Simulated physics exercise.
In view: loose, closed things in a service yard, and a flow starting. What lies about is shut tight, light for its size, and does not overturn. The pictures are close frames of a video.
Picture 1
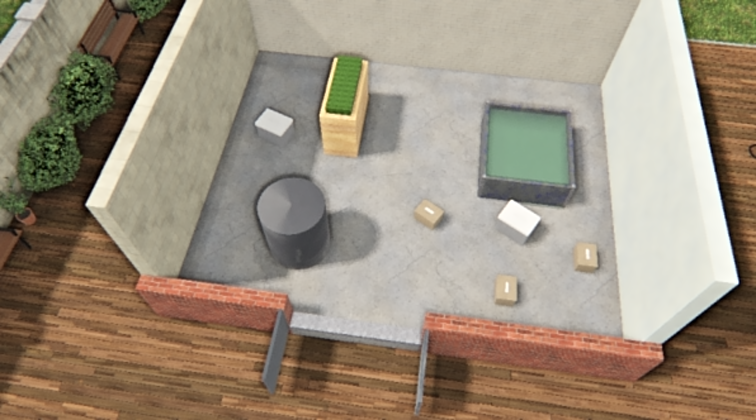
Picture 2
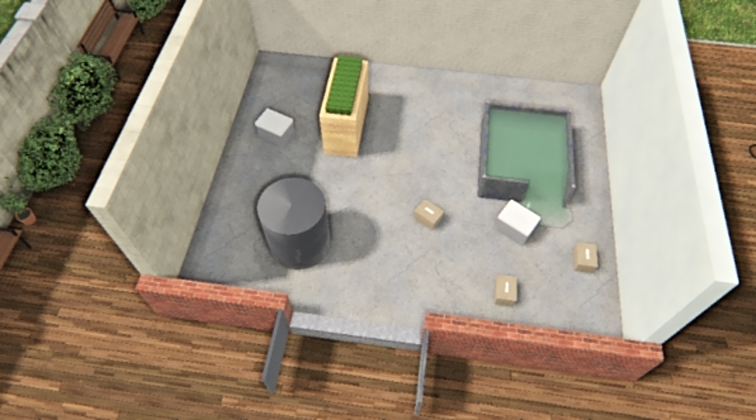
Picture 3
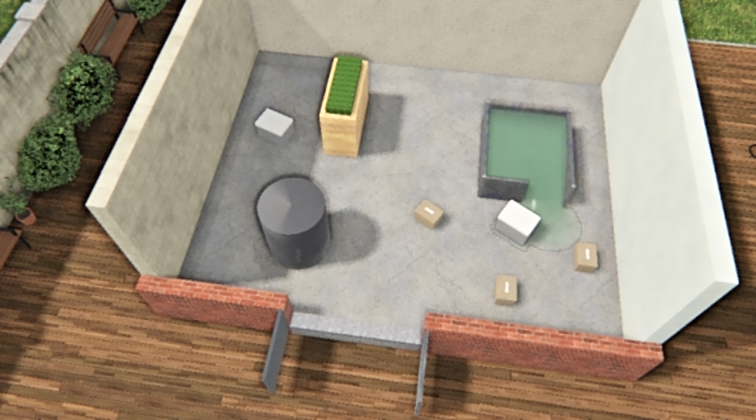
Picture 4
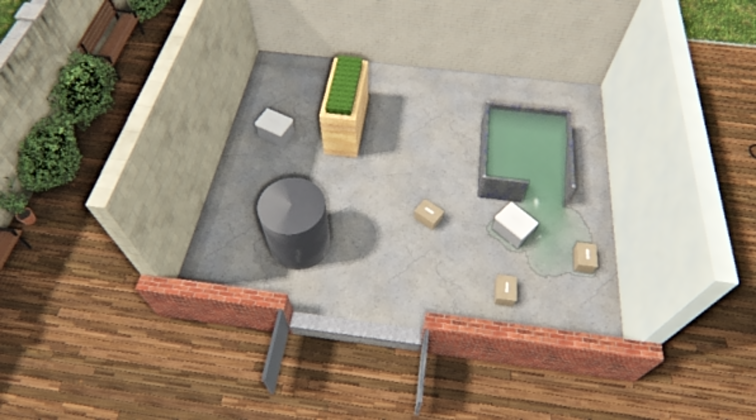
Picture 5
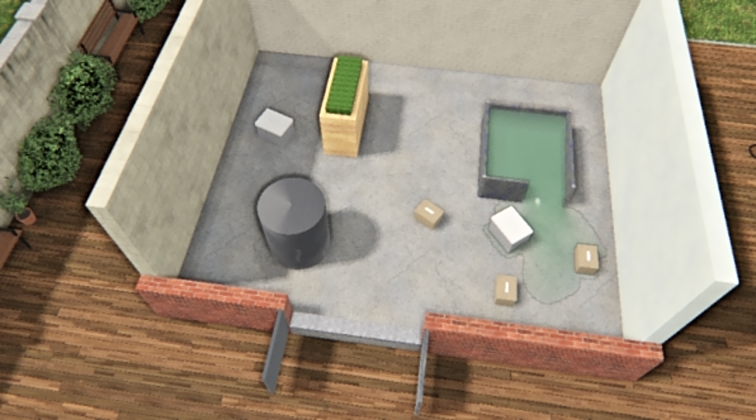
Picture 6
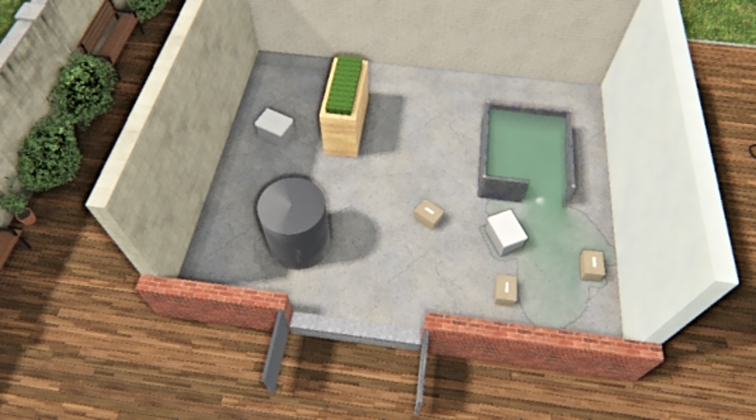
Walled service yard seen from above, with green water spreading from a gap in a tank and nudging a white box slightly.
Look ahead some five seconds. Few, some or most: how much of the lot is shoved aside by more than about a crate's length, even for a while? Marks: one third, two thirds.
Share: One to two thirds.
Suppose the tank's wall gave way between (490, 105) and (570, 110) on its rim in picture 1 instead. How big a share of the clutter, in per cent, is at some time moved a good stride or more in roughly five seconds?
I make it 20 per cent.
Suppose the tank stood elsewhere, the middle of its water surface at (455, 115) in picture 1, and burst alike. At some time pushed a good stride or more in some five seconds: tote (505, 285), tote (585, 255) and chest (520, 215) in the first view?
One after the other: Swept aside, yes, shifted that much.
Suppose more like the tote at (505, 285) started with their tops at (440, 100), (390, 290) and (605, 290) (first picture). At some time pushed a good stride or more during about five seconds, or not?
In that order: Less than that, moved that far, yes.
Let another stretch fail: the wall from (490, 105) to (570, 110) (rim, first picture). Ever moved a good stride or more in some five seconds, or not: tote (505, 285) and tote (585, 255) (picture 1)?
As listed: Never so far, moved that far.
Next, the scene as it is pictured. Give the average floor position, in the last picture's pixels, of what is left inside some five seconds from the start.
Near (398, 235).
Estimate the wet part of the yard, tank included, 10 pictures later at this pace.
About 25 per cent.
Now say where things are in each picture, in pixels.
A chest at (520, 217), on the bottom; a tote at (587, 254) rests on the ground; 0 of 5 have shifted, in the first frame.
A chest at (520, 217) rests on the ground; a tote at (587, 254) rests on the ground; 0 of 5 have shifted, in the second frame.
A chest at (520, 217) rests on the ground; a tote at (587, 254), on the bottom; 0 of 5 have shifted, in the third frame.
A chest at (517, 220), on the bottom, close to its start; a tote at (587, 254), on the bottom; 1 of 5 have shifted, in the fourth frame.
A chest at (512, 224), on the bottom, close to its start; a tote at (588, 256), on the bottom, close to its start; 1 of 5 have shifted, in the fifth frame.
A chest at (508, 227), on the bottom, close to its start; a tote at (594, 262), on the bottom, close to its start; 2 of 5 have shifted, in the sixth frame.
A moment on, 1 of 5 are well off their spots; 0 afloat.
Next, 3 of 5 are well off their spots; 2 afloat.
Later, 3 of 5 are well off their spots; 1 afloat.
In the end, 3 of 5 are well off their spots, and 3 have been at some point; 1 afloat.
